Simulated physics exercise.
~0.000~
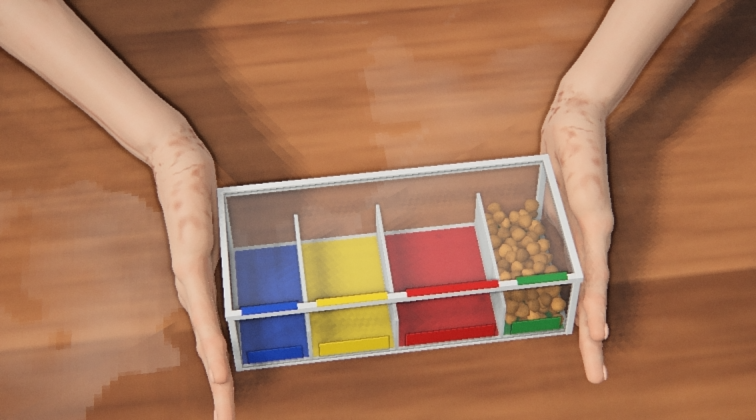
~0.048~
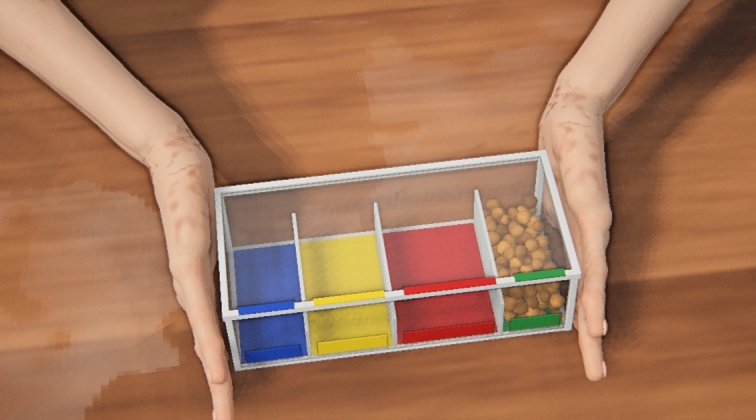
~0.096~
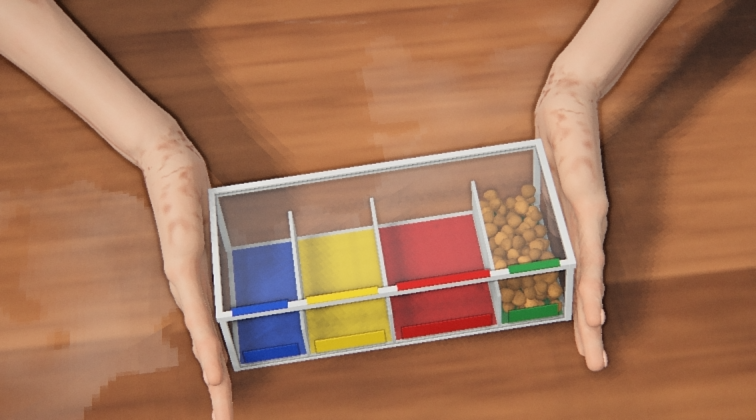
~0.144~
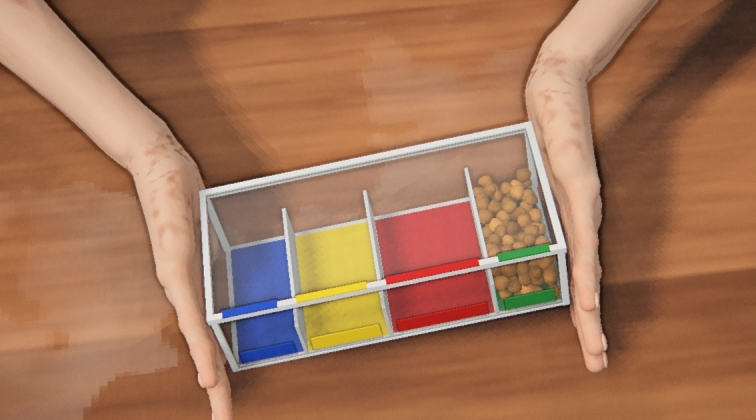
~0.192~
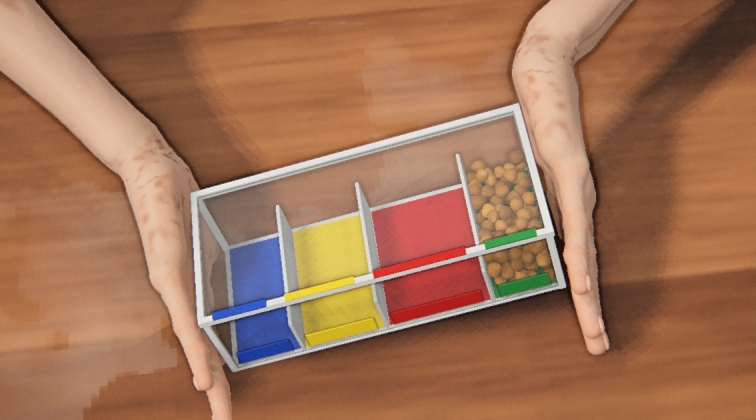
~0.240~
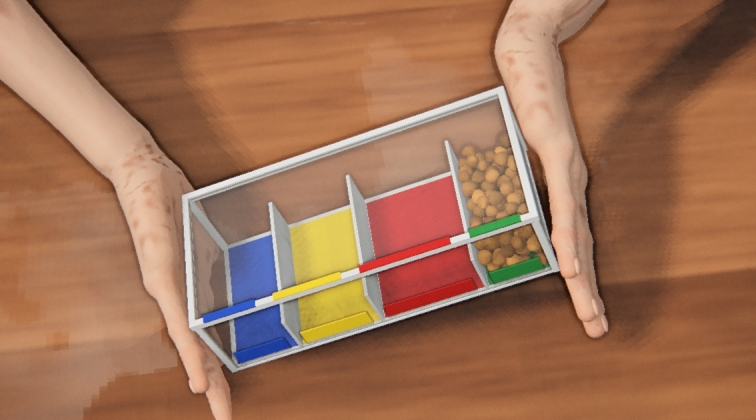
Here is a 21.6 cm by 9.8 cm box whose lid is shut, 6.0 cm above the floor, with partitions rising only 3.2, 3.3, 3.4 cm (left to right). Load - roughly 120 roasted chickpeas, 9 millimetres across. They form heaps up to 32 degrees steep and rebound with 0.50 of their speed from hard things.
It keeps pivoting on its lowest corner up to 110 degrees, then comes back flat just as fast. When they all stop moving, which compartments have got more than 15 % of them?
Result: Red compartment: Does not qualify; blue compartment: Qualifies; green compartment: Does not qualify; yellow compartment: Does not qualify.
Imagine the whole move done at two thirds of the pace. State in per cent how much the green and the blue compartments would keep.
Green = 0 %; blue = 100 %.
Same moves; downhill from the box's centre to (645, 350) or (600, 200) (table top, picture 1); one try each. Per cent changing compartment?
First try: Around 0 percent; second try: Around 0 percent.
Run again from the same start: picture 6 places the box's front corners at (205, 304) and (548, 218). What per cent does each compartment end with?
Red = 0 %; blue = 85 %; green = 0 %; yellow = 15 %.
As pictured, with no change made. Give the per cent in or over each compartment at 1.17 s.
In per cent: Red 35, blue 10, green 50, yellow 5.
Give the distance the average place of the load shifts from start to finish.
I'd put it at close to 17.5 cm.
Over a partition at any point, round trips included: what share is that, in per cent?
I'd say near 100 percent of them.
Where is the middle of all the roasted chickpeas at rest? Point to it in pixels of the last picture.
(261, 304).
After 1.17 s, tilt 110 degrees; red 35 %, blue 10 %, green 50 %, yellow 5 %.
After 1.79 s, tilt 49 degrees; blue 95 %, yellow 5 %.
Then, at 2.46 s, tilt 0 degrees; blue 95 %, yellow 5 %.
At rest (2.8 s), red 0 %, blue 95 %, green 0 %, yellow 5 %.
